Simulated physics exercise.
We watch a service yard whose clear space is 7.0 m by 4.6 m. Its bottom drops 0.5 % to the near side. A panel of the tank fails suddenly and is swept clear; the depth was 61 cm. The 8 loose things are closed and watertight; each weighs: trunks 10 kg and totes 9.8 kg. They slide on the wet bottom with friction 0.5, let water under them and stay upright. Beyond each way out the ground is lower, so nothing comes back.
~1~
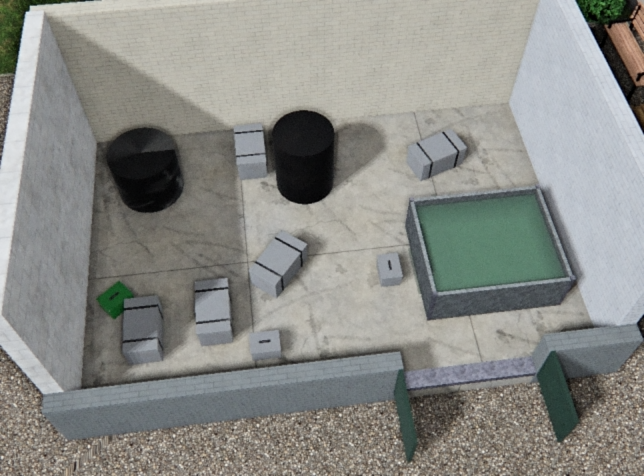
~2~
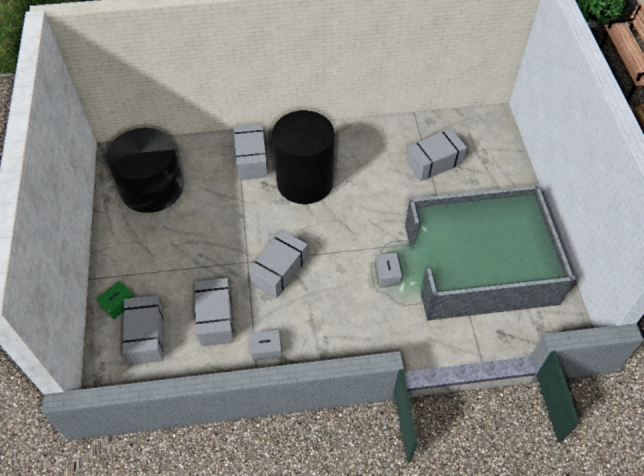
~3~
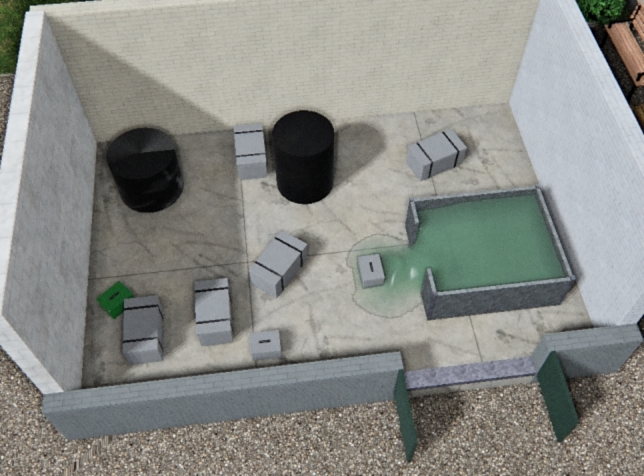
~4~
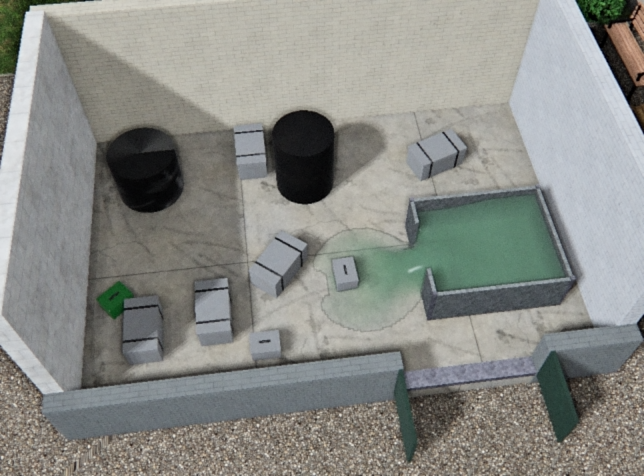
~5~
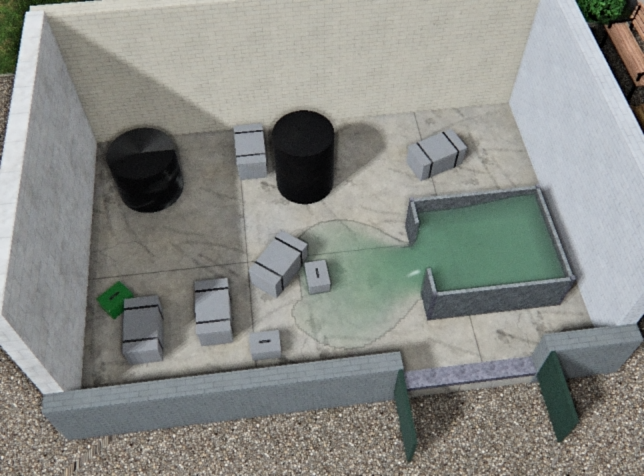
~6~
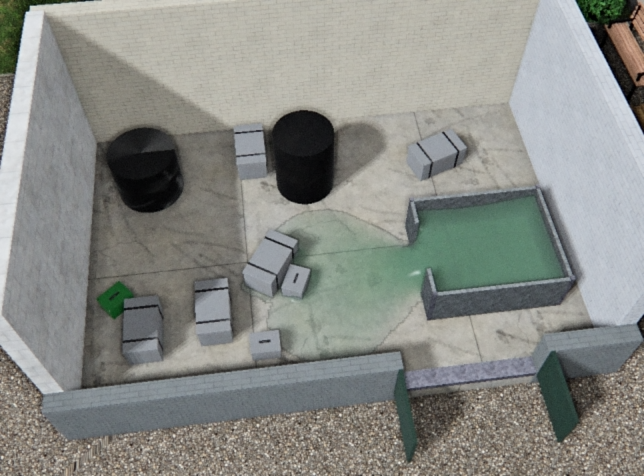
In a walled yard, part of the left side of a tank of green water gave way, and the spreading water pushed a small grey box leftward until it bumped a larger one, which shifted slightly.
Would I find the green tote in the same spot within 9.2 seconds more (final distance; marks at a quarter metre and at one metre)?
The green tote ends far away.
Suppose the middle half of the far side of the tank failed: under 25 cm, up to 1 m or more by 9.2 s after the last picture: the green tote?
Then the green tote is nudged along.
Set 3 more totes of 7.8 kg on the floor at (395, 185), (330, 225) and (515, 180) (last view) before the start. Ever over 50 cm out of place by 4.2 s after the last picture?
In that order: Under, over, less.
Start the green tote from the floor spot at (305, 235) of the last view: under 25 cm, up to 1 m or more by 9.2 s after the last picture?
It travels far.
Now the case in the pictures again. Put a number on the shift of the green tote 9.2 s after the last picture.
Roughly 140 cm.
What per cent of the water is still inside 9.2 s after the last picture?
Some 98 per cent remains.
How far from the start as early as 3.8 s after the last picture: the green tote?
Roughly 40 cm by then.
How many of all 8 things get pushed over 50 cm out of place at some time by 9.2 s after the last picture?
8 of them.
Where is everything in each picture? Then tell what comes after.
The green tote at (114, 296), on the bottom; water covers 2.7 m2; 0 of 8 have shifted, in the first frame.
The green tote at (114, 296) rests on the ground; 3.1 m2 under water; 0 of 8 have shifted, in the second frame.
The green tote at (114, 296) rests on the ground; 3.7 m2 under water; 1 of 8 have shifted, in the third frame.
The green tote at (114, 296) rests on the ground; 4.5 m2 under water; 1 of 8 have shifted, in the fourth frame.
The green tote at (114, 296), on the bottom; 5.5 m2 under water; 1 of 8 have shifted, in the fifth frame.
The green tote at (114, 296) rests on the ground; water covers 6.7 m2; 2 of 8 have shifted, in the sixth frame.
Then, 1.2 s after the last picture the green tote is near (111, 296), 0.0 m from its start, aground; 0 of 8 are out; 2 afloat.
Then, 3.8 s after the last picture the green tote is near (136, 276), 0.4 m from its start, afloat; 0 of 8 are out; 6 afloat.
Then, 6.2 s after the last picture the green tote is near (208, 286), 1.3 m from its start, afloat; 0 of 8 are out; 7 afloat.
Then, 9.2 s after the last picture the green tote is near (208, 310), 1.3 m from its start, aground; 0 of 8 are out; 4 afloat.
